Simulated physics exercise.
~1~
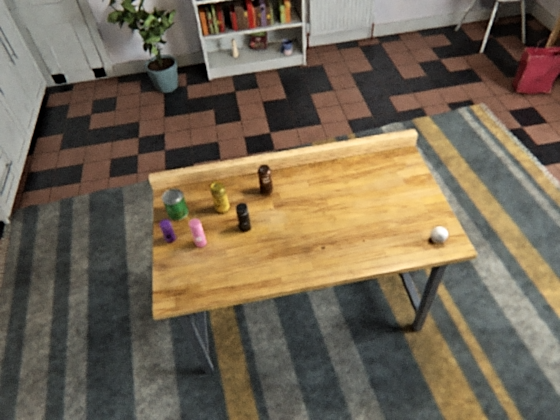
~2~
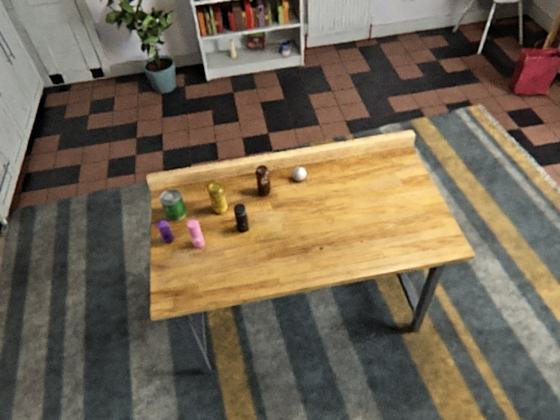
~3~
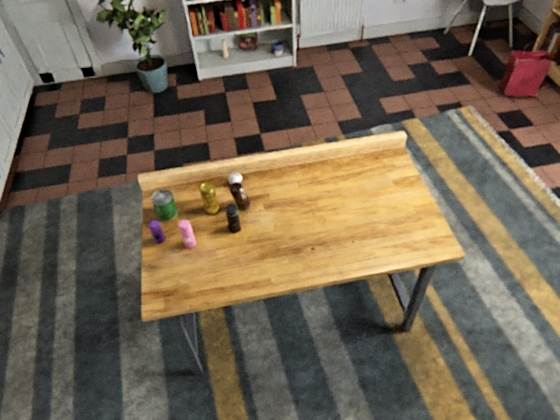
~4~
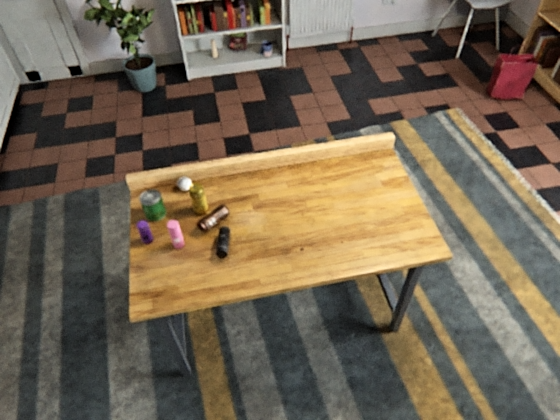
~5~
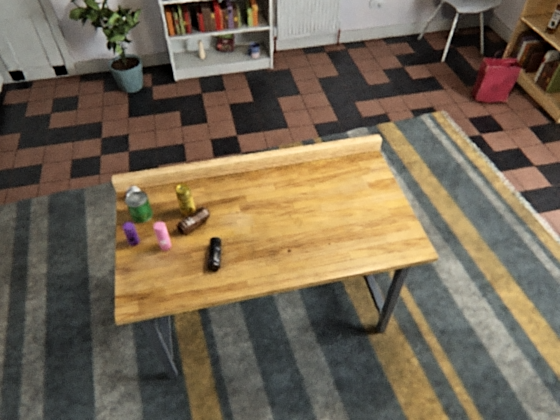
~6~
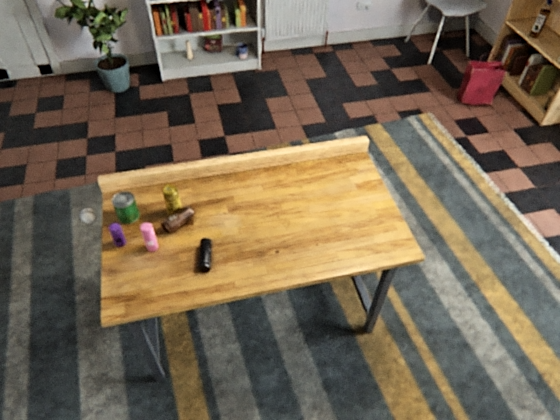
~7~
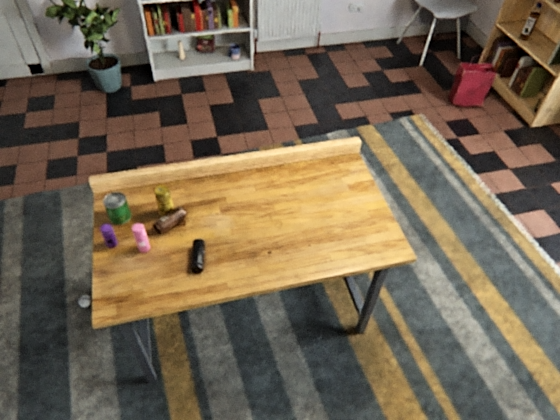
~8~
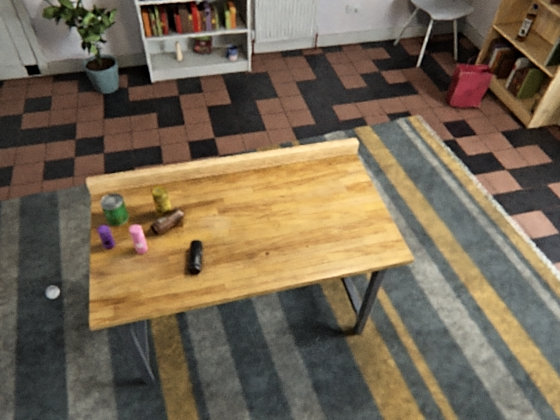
In a room with a dark and reddish tiled floor and a striped rug, a wooden table with a raised back rail is seen from above. Green, yellow, brown, black, purple and pink containers stand on its left side, with a white ball near the right edge. The ball rolls to the back rail and heads left, striking the brown can. The can tips over, and the black shaker also falls onto its side. The ball passes behind the yellow can, leaves the table's left side and ends on the rug, while the other four containers remain upright.
